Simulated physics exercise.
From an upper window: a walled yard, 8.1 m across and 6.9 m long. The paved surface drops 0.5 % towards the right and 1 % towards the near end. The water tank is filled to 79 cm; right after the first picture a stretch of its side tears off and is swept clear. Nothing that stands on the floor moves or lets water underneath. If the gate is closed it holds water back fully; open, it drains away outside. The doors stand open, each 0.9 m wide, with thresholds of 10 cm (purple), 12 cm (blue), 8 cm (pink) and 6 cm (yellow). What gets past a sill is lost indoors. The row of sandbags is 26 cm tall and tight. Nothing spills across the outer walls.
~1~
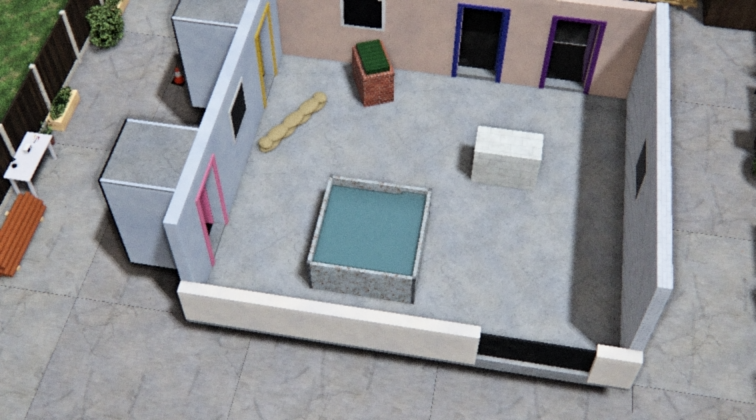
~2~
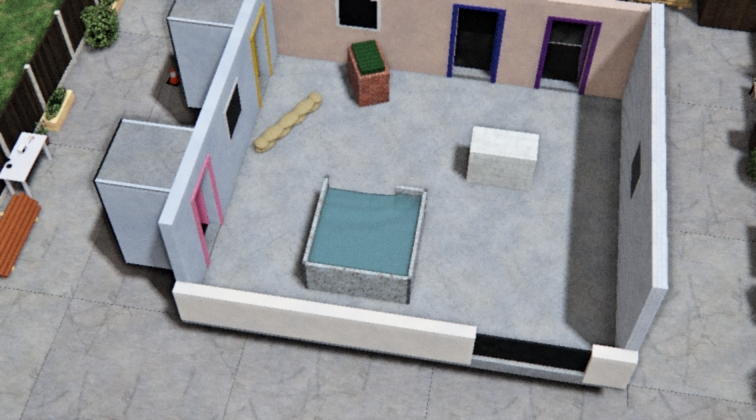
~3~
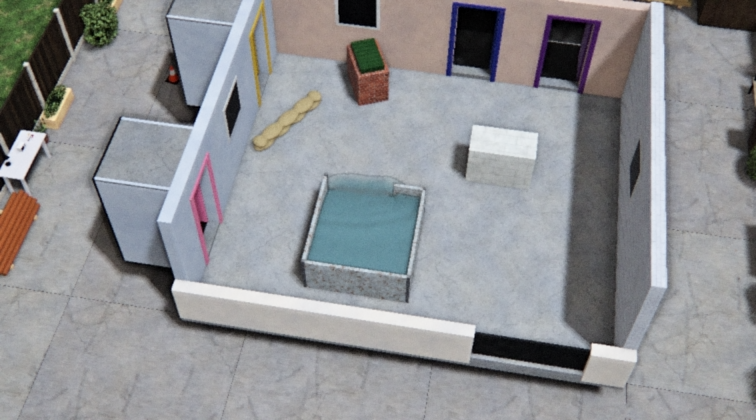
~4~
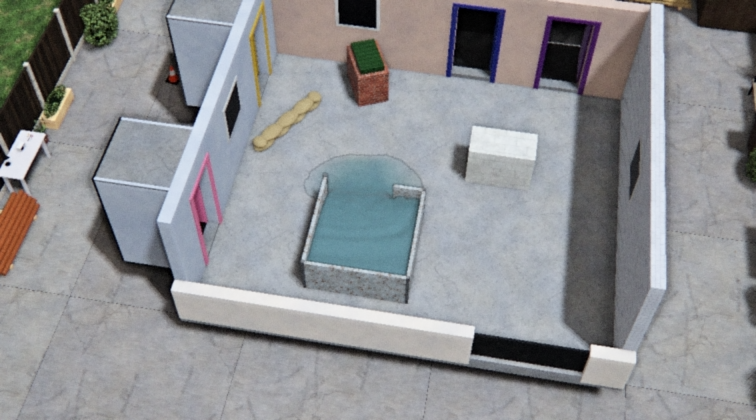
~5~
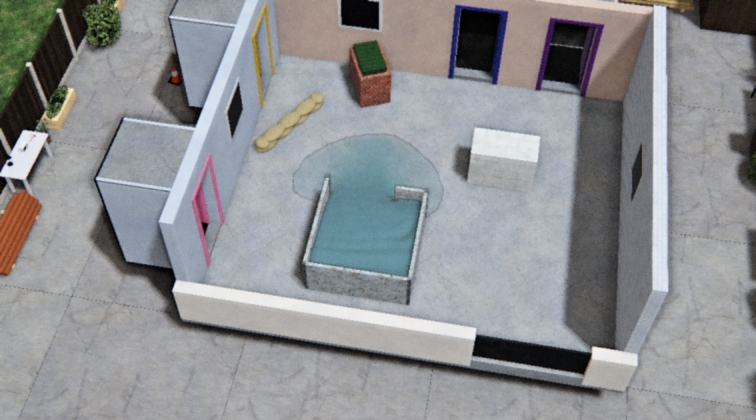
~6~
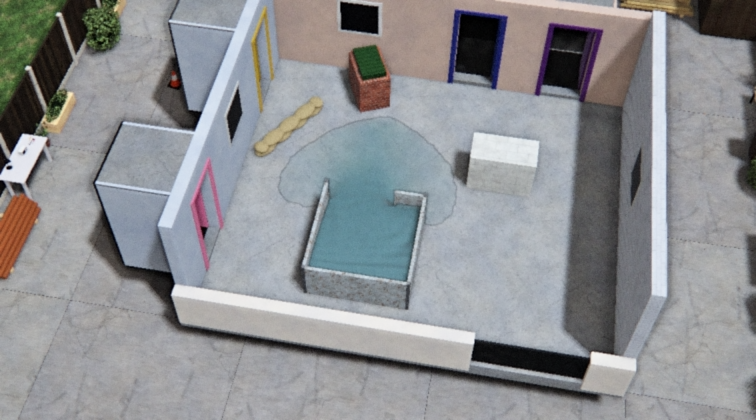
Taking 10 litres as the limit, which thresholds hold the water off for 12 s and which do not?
The water let in: At the purple door it stays under the limit; at the blue door it passes the limit; at the pink door it does not reach the limit; at the yellow door it passes the limit.
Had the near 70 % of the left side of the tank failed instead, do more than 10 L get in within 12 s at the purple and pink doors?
Against that limit: Purple not over, pink past it.
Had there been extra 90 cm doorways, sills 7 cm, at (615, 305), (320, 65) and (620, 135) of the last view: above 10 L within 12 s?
In that order: Below, above, above.
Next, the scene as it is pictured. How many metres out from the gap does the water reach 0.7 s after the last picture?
Some 4.2 m out.
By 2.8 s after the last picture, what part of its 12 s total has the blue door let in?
Some 80 per cent by then.
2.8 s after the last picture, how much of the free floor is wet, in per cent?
About 50 per cent.
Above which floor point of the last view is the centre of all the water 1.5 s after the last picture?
Around (373, 178).
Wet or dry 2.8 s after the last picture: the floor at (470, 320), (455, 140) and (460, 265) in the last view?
In that order: Not reached, wet, dry.
Then, 0.7 s after the last picture water covers 25 % of the floor and is deepest (36 cm) near (353, 202); purple door not reached, blue door not reached, pink door not reached, yellow door not reached.
Then, 1.5 s after the last picture water covers 35 % of the floor and is deepest (36 cm) near (339, 68); purple door not reached, blue door 22 cm at the sill, 8 L in, pink door not reached, yellow door not reached.
Then, 2.8 s after the last picture water covers 50 % of the floor and is deepest (33 cm) near (279, 60); purple door 9 cm at the sill, 0 L in, blue door 18 cm at the sill, 59 L in, pink door 2 cm at the sill, 0 L in, yellow door 12 cm at the sill, 6 L in.
Then, 6.3 s after the last picture water covers 80 % of the floor and is deepest (15 cm) near (616, 137); purple door 8 cm at the sill, 0 L in, blue door 5 cm at the sill, 72 L in, pink door 3 cm at the sill, 0 L in, yellow door 11 cm at the sill, 66 L in.
Then, 11.3 s after the last picture water covers 95 % of the floor and is deepest (12 cm) near (369, 336); purple door 6 cm at the sill, 1 L in, blue door 3 cm at the sill, 72 L in, pink door 5 cm at the sill, 0 L in, yellow door 5 cm at the sill, 84 L in.
